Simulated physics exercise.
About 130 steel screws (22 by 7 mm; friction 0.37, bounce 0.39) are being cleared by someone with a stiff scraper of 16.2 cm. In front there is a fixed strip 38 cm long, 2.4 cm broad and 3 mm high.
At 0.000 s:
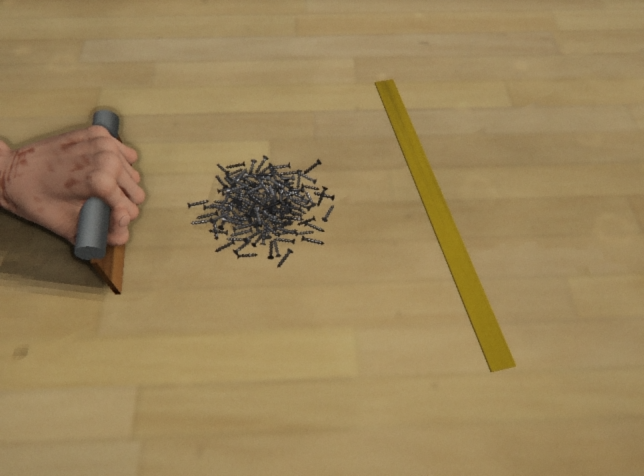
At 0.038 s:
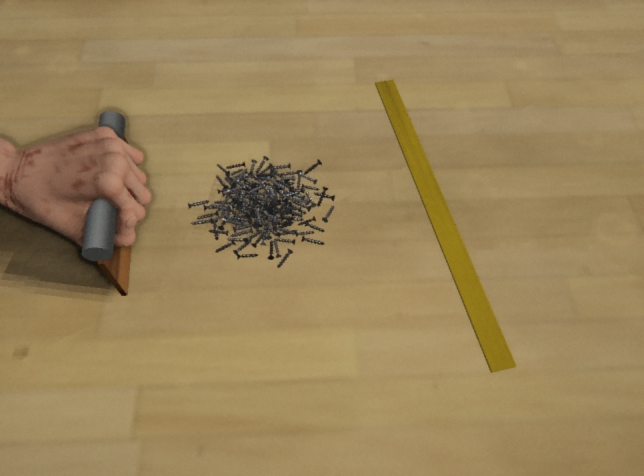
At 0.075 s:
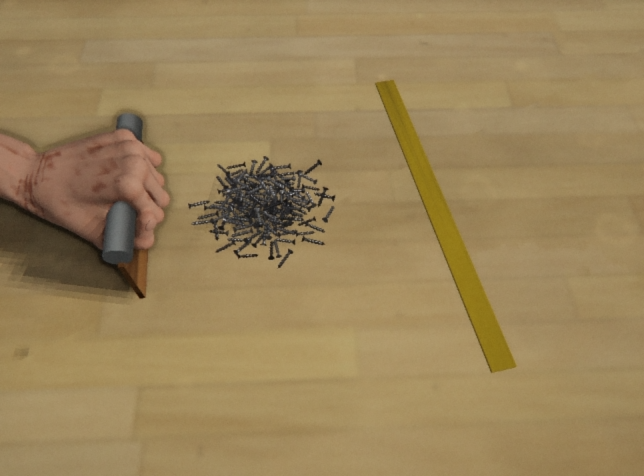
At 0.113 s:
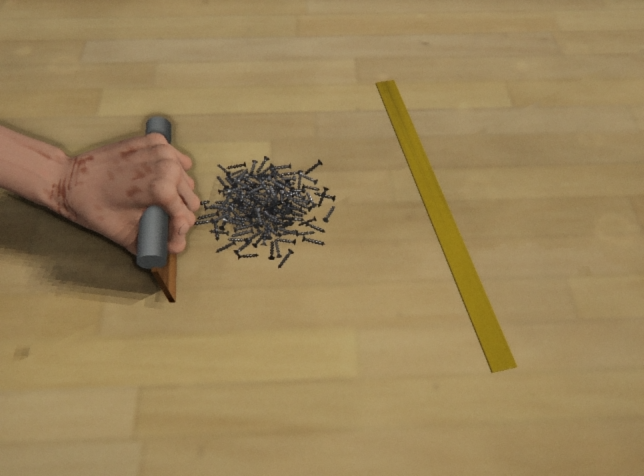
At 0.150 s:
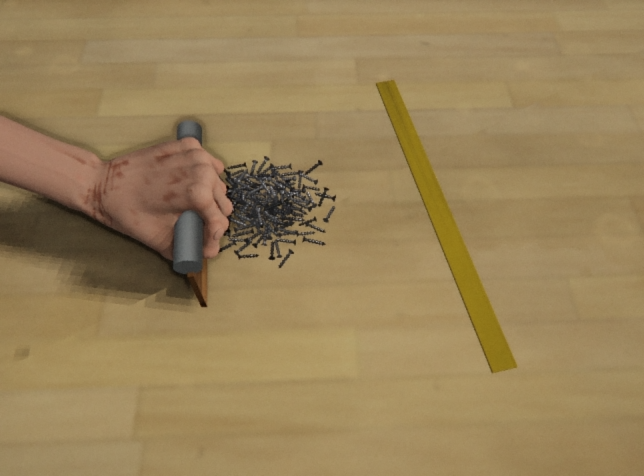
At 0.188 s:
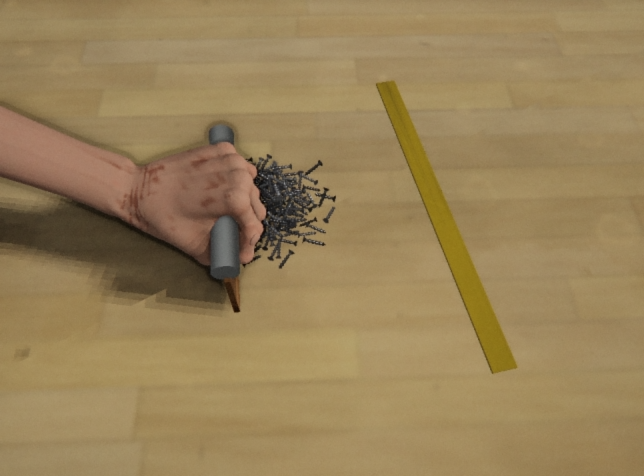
On a wooden surface, a hand slides a scraper right into a pile of screws.
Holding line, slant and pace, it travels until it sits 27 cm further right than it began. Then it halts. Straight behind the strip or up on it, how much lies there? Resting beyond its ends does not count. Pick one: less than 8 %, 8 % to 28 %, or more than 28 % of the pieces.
I would say 8 % to 28 % of the pieces.
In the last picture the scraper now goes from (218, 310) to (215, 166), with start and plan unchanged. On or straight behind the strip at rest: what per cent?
Above 5.
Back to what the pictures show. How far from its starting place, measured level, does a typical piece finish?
I'd put it at close to 16 cm.
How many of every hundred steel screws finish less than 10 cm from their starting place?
Share within range: Approx. 20 %.
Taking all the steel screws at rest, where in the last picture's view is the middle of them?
At about (412, 203).
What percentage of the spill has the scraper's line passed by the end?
Estimate: Close to 20 %.
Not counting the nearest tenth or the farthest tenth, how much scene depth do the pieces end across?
I'd reckon some 16 centimetres.
Then, at 0.34 s, scraper 24 cm from its start, spill 15 cm wide; elsewhere 100 %.
After 0.49 s, scraper 27 cm from its start, spill 18 cm wide; on or straight behind the strip 10 %, elsewhere 90 %.
After 0.63 s, scraper 27 cm from its start, spill 19 cm wide; on or straight behind the strip 15 %, elsewhere 85 %.
At rest (1.3 s), on or straight behind the strip 15 %, elsewhere 85 %.
